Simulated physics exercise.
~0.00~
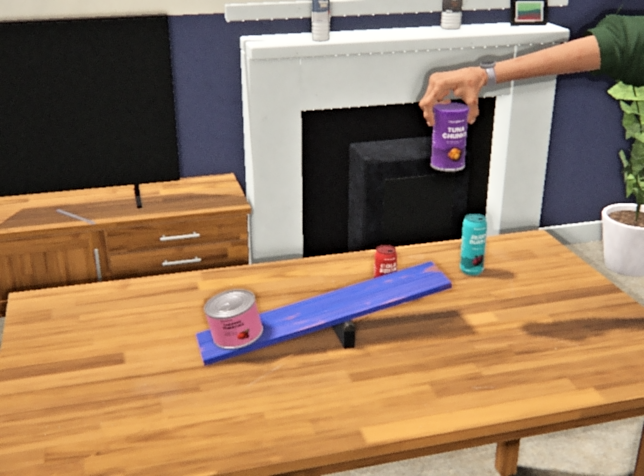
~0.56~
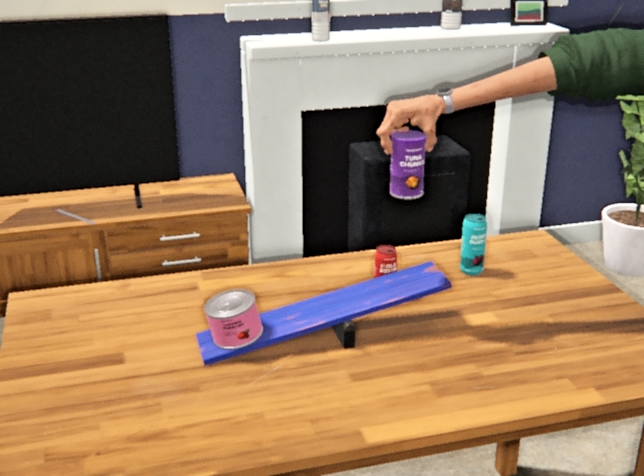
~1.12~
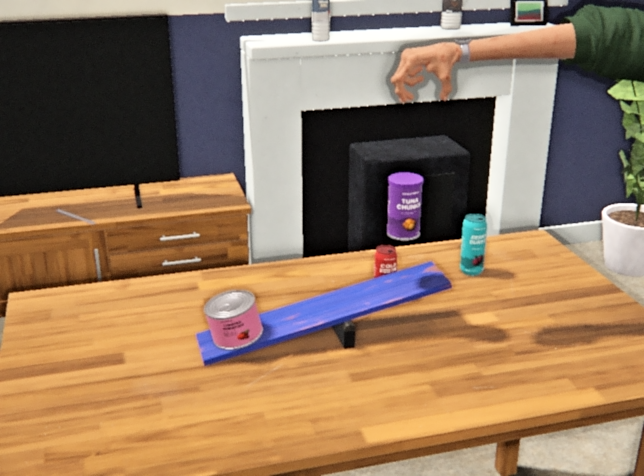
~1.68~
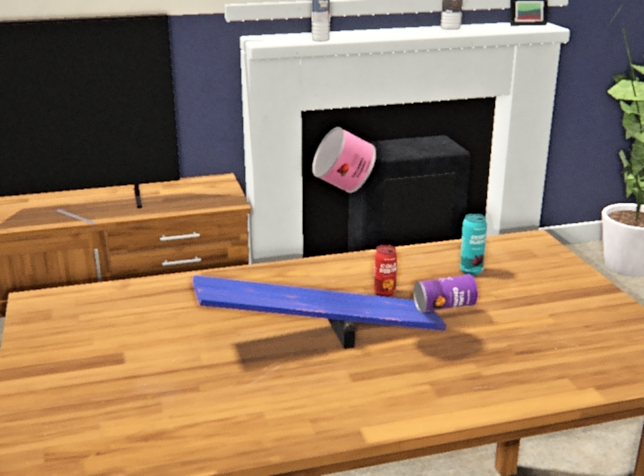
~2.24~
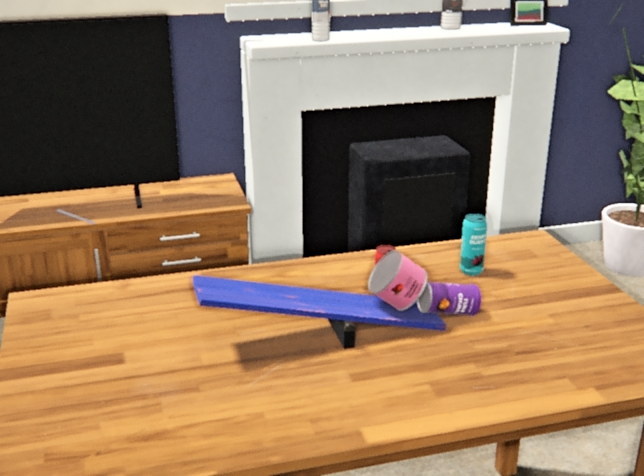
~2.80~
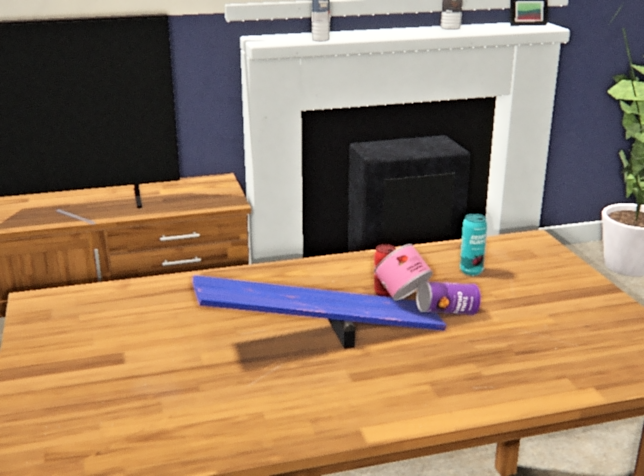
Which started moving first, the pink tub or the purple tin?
The purple tin moved first, carried left by the hand while the pink tub was still sitting on the plank. The tub only went up after the tin had been dropped.
